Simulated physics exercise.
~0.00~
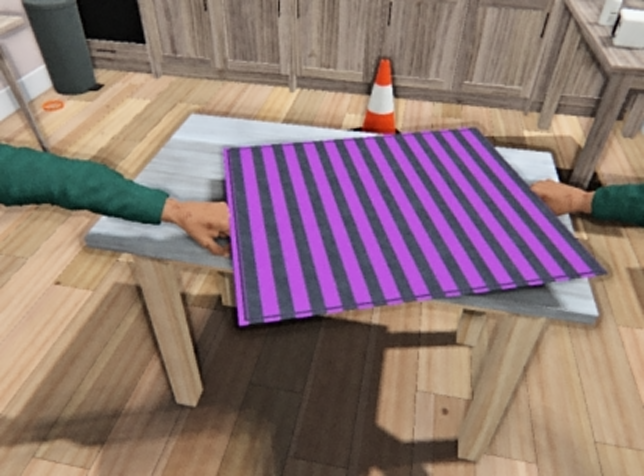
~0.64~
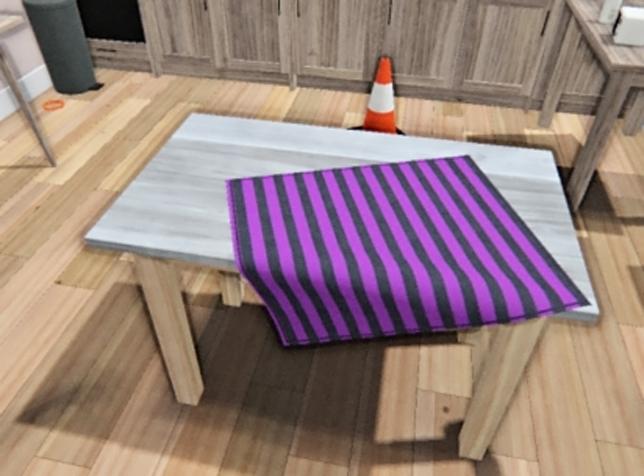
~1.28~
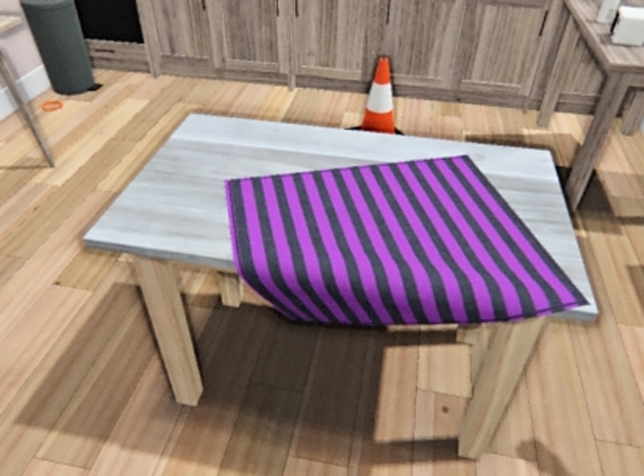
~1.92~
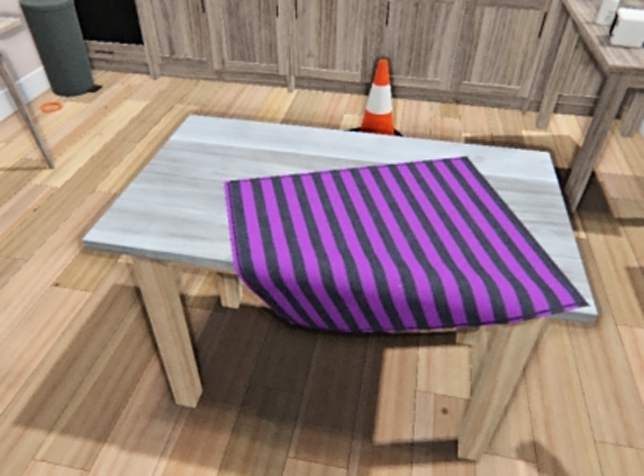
In a wood-floored room with an orange cone behind a pale table, two green-sleeved hands release a purple and dark striped cloth, which drops onto the tabletop, its front edge drooping over the near side and swaying slightly, and it stays there, mostly on top.
